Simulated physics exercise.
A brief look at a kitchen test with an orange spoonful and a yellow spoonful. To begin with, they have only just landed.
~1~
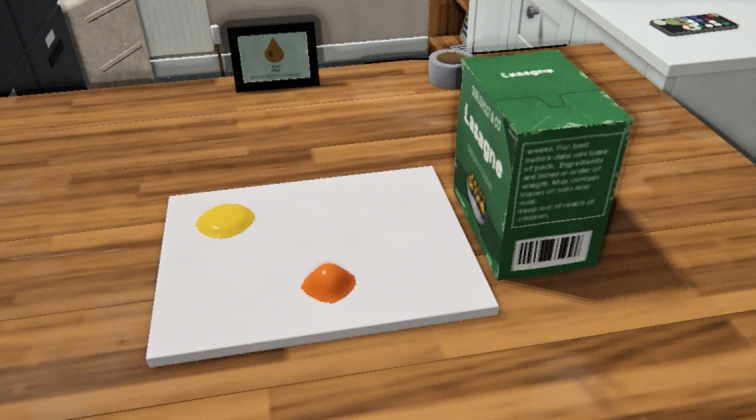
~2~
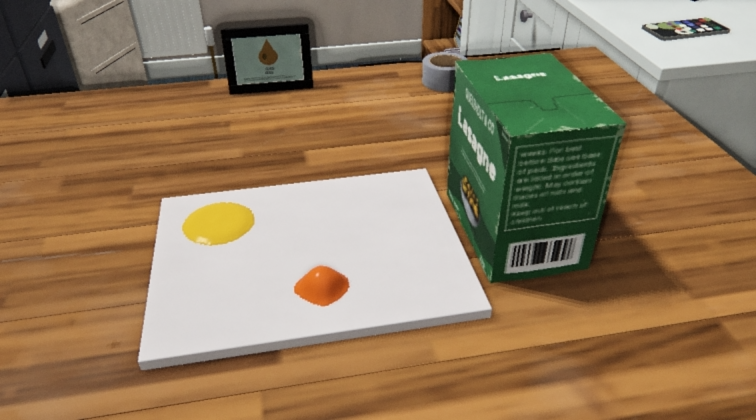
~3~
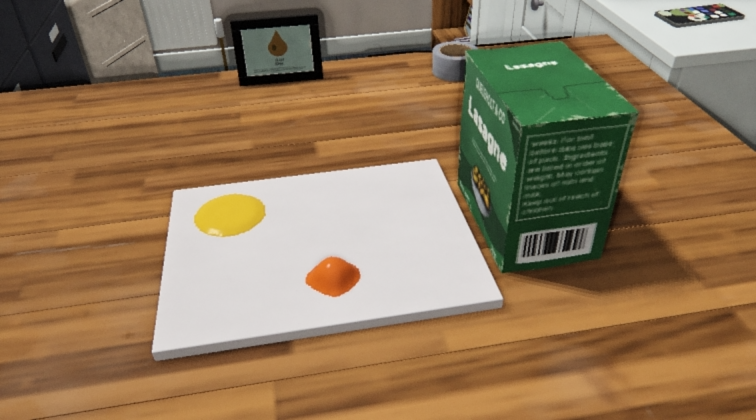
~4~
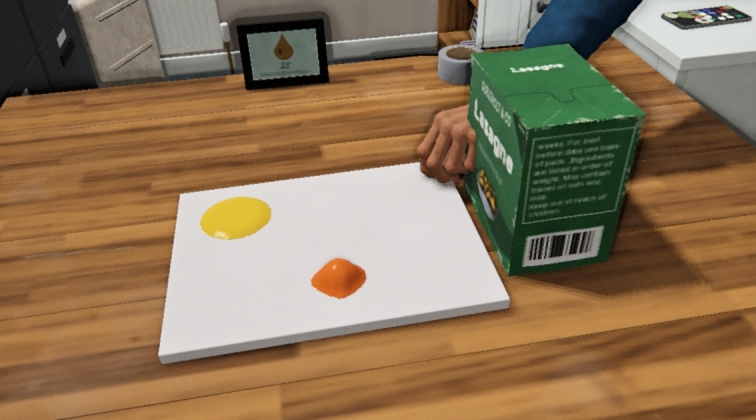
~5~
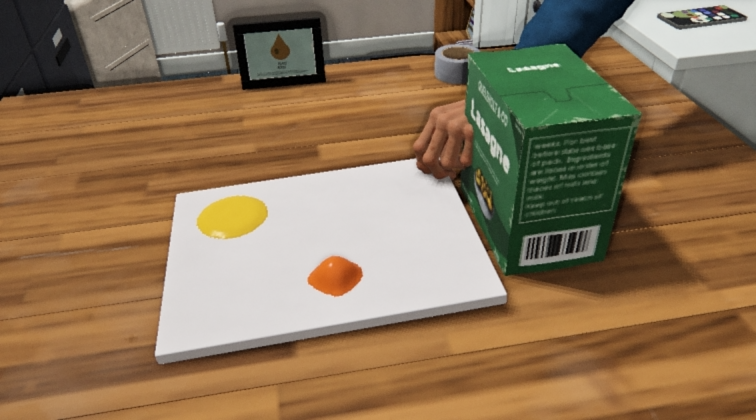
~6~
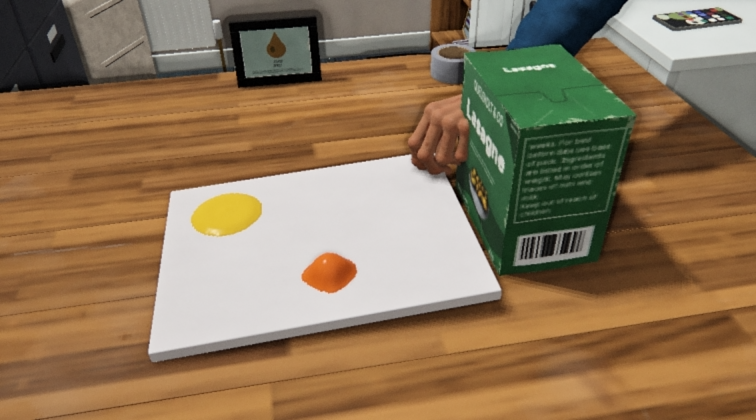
A hand in a blue sleeve reaches in behind a green lasagne box on a wooden kitchen counter, seen from slightly above. Left of the box, a white board holds a yellow blob at its upper left and a taller orange mound nearer the front. The yellow spreads flatter, the orange stays heaped, then the hand grips the board's far right corner and tilts it slightly as the camera sways.
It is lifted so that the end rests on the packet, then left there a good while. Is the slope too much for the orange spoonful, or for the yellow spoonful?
Orange spoonful stays put, yellow spoonful slips off.
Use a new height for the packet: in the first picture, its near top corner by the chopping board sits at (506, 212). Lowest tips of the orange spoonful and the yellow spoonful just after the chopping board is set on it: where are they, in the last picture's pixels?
(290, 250), then (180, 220).
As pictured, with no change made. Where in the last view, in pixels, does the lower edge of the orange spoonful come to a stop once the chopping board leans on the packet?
Once everything stops, that point is close to (261, 218).
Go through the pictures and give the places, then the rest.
In the first frame, the chopping board lies flat; orange spoonful (328, 275) a tall heap; yellow spoonful (225, 217) a low mound; packet (561, 208).
In the second frame, they settle; orange spoonful (322, 278) a tall heap; yellow spoonful (218, 221) spread thin.
In the third frame, at rest; orange spoonful (333, 269) a tall heap; yellow spoonful (230, 212) spread thin.
In the fourth frame, a hand takes the end; orange spoonful (339, 271) a tall heap; yellow spoonful (236, 215) spread thin.
In the fifth frame, the end is rising; orange spoonful (335, 269) a tall heap; yellow spoonful (232, 214) spread thin.
In the sixth frame, the chopping board slopes by about 3°; orange spoonful (329, 265) a tall heap; yellow spoonful (226, 212) spread thin; packet (563, 203).
Shortly, slope about 36°; the orange spoonful has not moved; the yellow spoonful is dripping off the low end.
Then, the orange spoonful has not moved; the yellow spoonful is dripping off the low end.
At the finish, slope about 36°; the orange spoonful has not moved; the yellow spoonful is dripping off the low end.
